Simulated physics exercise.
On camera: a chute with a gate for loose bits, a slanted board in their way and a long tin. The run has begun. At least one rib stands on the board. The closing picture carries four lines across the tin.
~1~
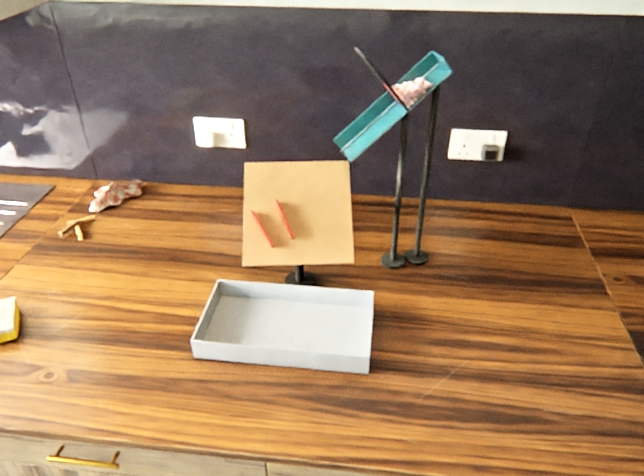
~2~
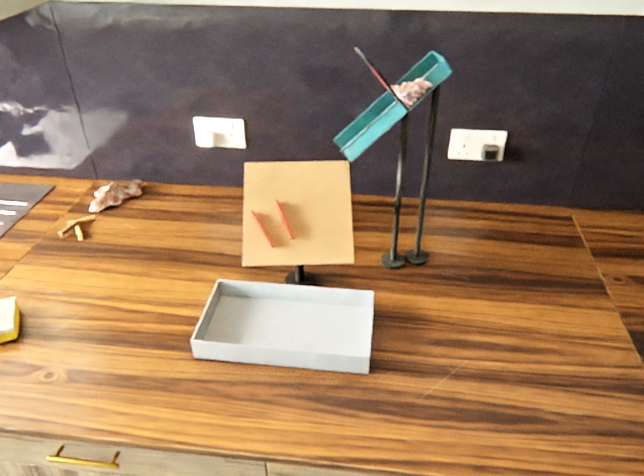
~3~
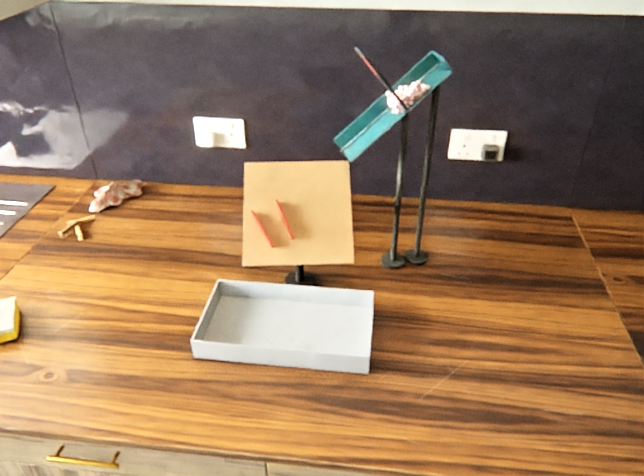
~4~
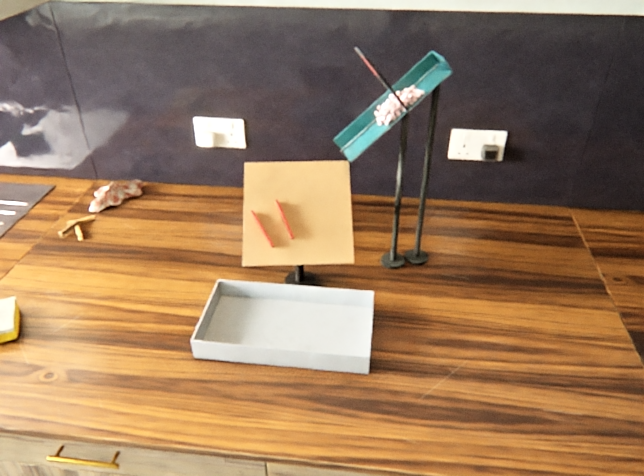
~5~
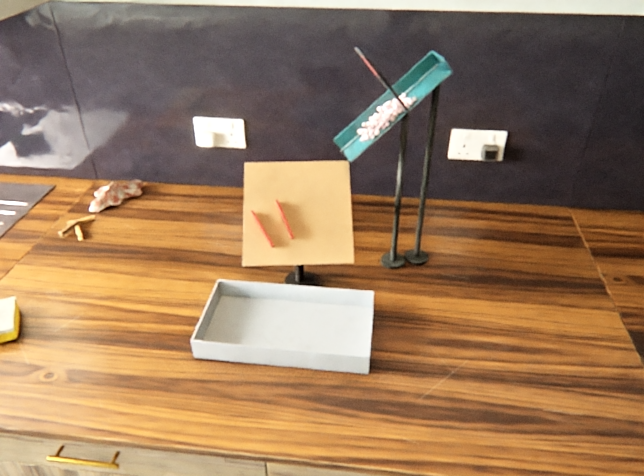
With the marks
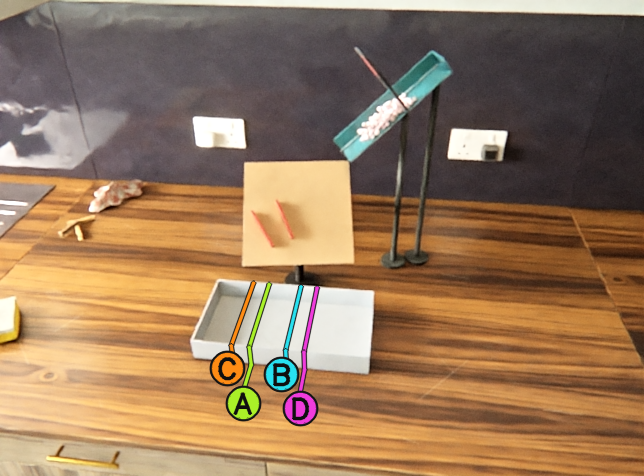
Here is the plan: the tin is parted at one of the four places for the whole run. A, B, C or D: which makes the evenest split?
Choose D.
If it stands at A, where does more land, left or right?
Right.
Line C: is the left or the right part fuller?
More lands on the right.
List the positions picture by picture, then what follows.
In the first picture, load behind the gate at (411, 92), sugar pearls; lip of the chute at (347, 157), sloping fairly steeply.
In the second picture, middle of the board at (298, 211), tilted fairly steeply; middle of its low edge at (299, 264); of its high edge at (297, 162).
In the third picture, front corners of the tin at (191, 341) and (369, 357), empty; front of the load at (394, 111).
In the fourth picture, middle of the load at (396, 108); its front at (380, 123), about a third of the way to the lip; rib from (252, 210) to (272, 245); rib from (276, 199) to (292, 236).
In the fifth picture, middle of the load at (387, 117); its front at (363, 140), about two thirds of the way to the lip.
On the marked copy, line A crosses the front rim at (249, 346); line B crosses the front rim at (285, 349); line C crosses the front rim at (231, 344); line D crosses the front rim at (304, 351).
Choosing A, of what is caught, a stray few on the left of the divider, nearly all on the right.
Choosing B, of what is caught, a small part on the left of the divider, most on the right.
Choosing C, of what is caught, a stray few on the left of the divider, nearly all on the right.
Choosing D, of what is caught, about a third on the left of the divider, about two thirds on the right.
